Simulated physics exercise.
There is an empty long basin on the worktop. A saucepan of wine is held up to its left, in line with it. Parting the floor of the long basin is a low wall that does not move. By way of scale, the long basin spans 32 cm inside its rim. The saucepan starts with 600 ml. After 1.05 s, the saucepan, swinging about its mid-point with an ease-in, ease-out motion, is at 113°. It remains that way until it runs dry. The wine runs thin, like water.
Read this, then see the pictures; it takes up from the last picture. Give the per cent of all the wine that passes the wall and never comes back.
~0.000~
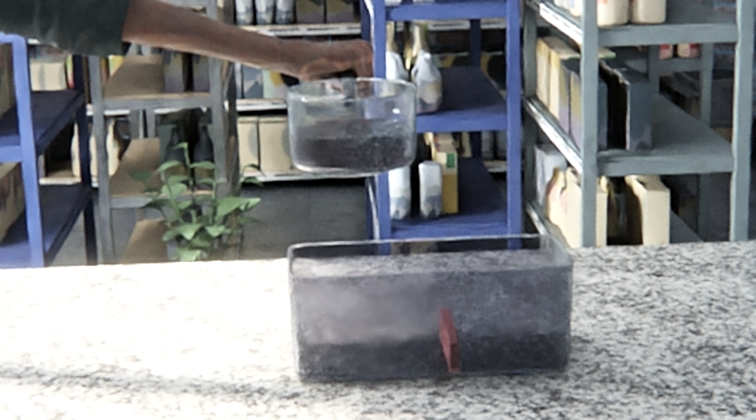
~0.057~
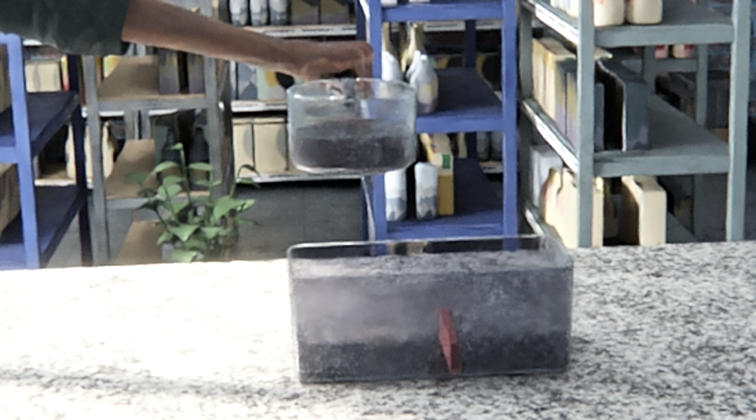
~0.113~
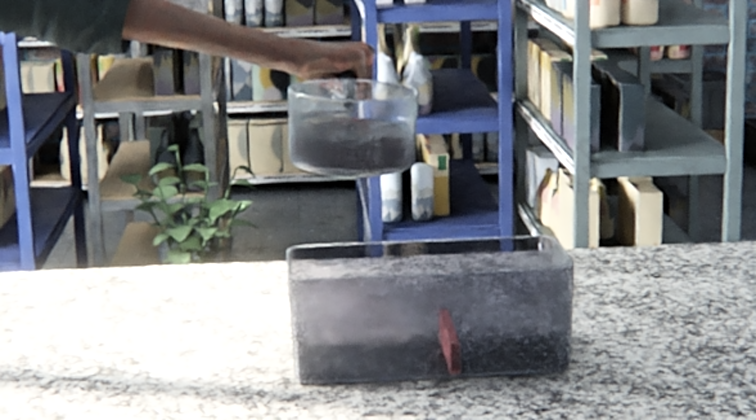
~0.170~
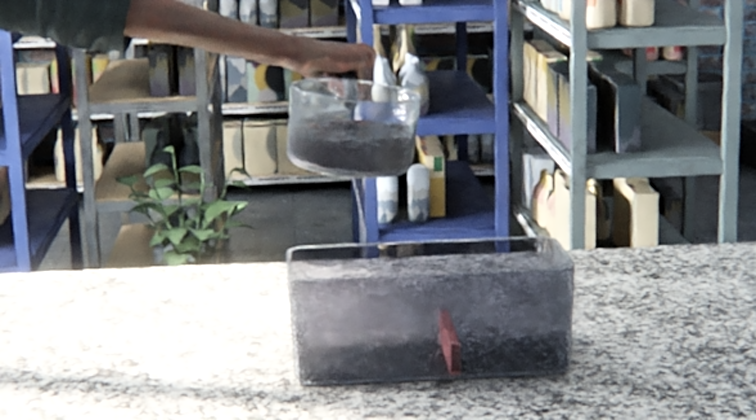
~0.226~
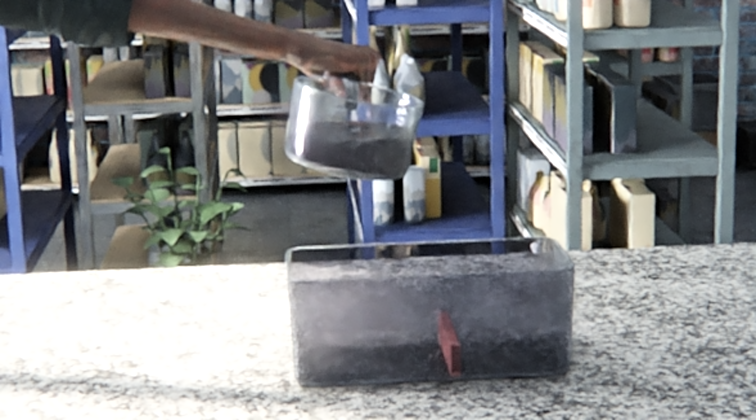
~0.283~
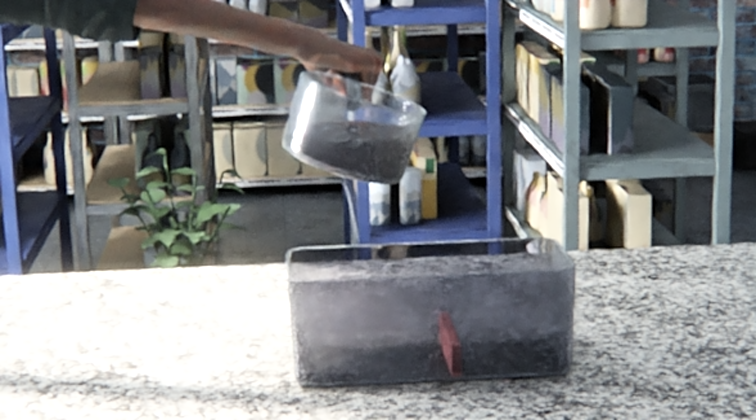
I would say 61 percent.
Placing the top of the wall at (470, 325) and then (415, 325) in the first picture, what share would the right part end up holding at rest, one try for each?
35 in a hundred, followed by 95 in a hundred.
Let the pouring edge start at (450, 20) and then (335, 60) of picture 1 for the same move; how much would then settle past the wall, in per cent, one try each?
First 90, then 10 per cent.
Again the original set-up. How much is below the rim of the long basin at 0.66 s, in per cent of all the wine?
Roughly 4 percent.
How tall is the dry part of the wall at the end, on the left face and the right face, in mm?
The left side gives some 28 mm, the right side some 16 mm.
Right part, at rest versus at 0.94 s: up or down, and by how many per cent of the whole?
Net change: A rise of about 5 %.
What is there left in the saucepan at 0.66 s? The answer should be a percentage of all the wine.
64 %.
By 0.66 s the tilt is 79° and 63 per cent is still to pour, 1 is left of the wall and 4 right of it.
By 0.94 s the tilt is 110° and 12 per cent is still to pour, 17 is left of the wall and 56 right of it.
By 1.23 s the tilt is 113° and 0 per cent is still to pour, 37 is left of the wall and 61 right of it.
By 1.55 s the tilt is 113° and 0 per cent is still to pour, 38 is left of the wall and 61 right of it.
At rest 38 per cent lies left of the wall, 61 right of it and 1 outside.
